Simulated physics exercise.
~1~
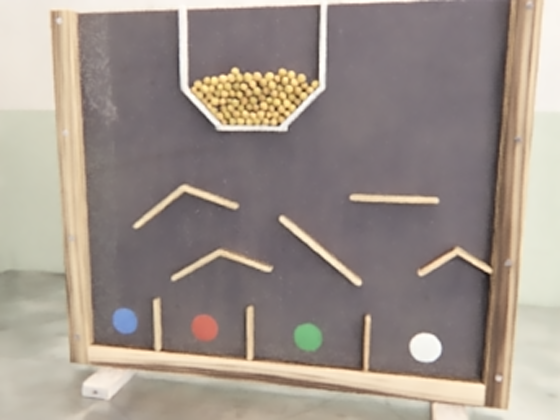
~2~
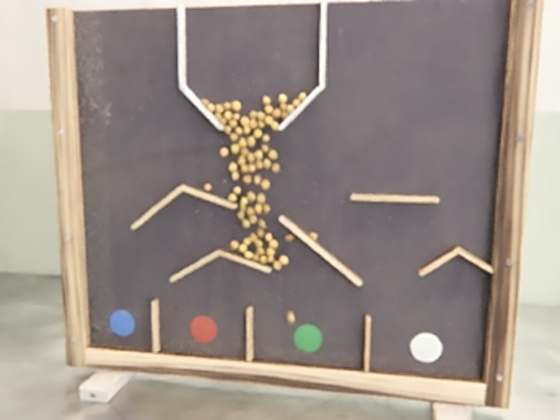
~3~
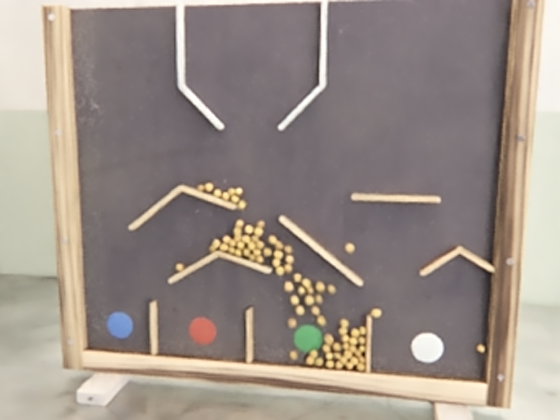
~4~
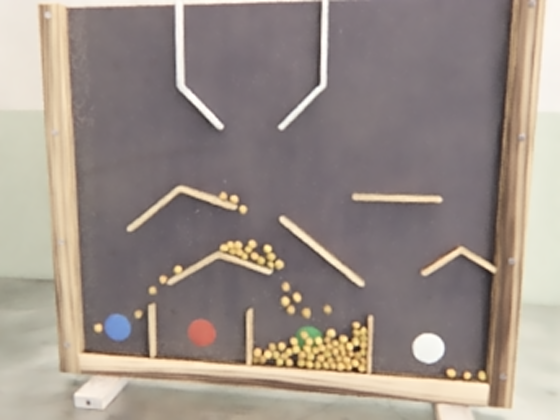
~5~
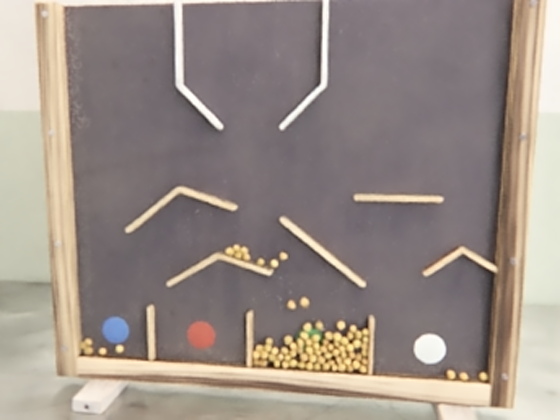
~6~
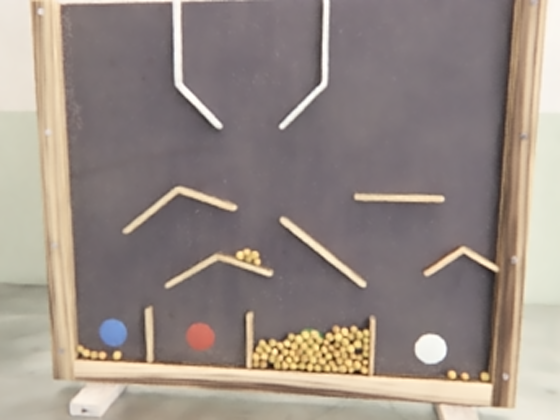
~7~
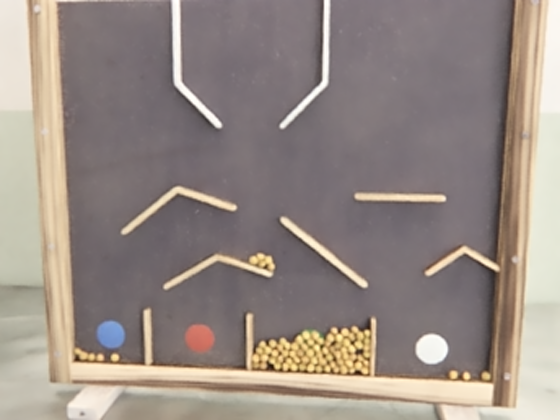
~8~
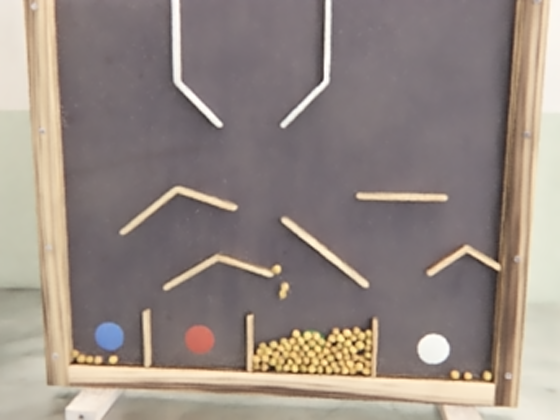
Dried chickpeas sit heaped in a white hopper at the top of a dark upright board with a pale wooden border, seen from the front as the view drifts slightly sideways. Below are slanted, flat and peaked ledges, then four bins marked from left to right by blue, red, green and white dots. The hopper's bottom opens and the chickpeas pour down, piling on the central ledges and spilling mostly into the green bin. A few scatter to the far left and right. The ledges gradually empty, and the last few tumble toward the well-filled green bin, leaving small groups in the blue and white bins and none in the red.
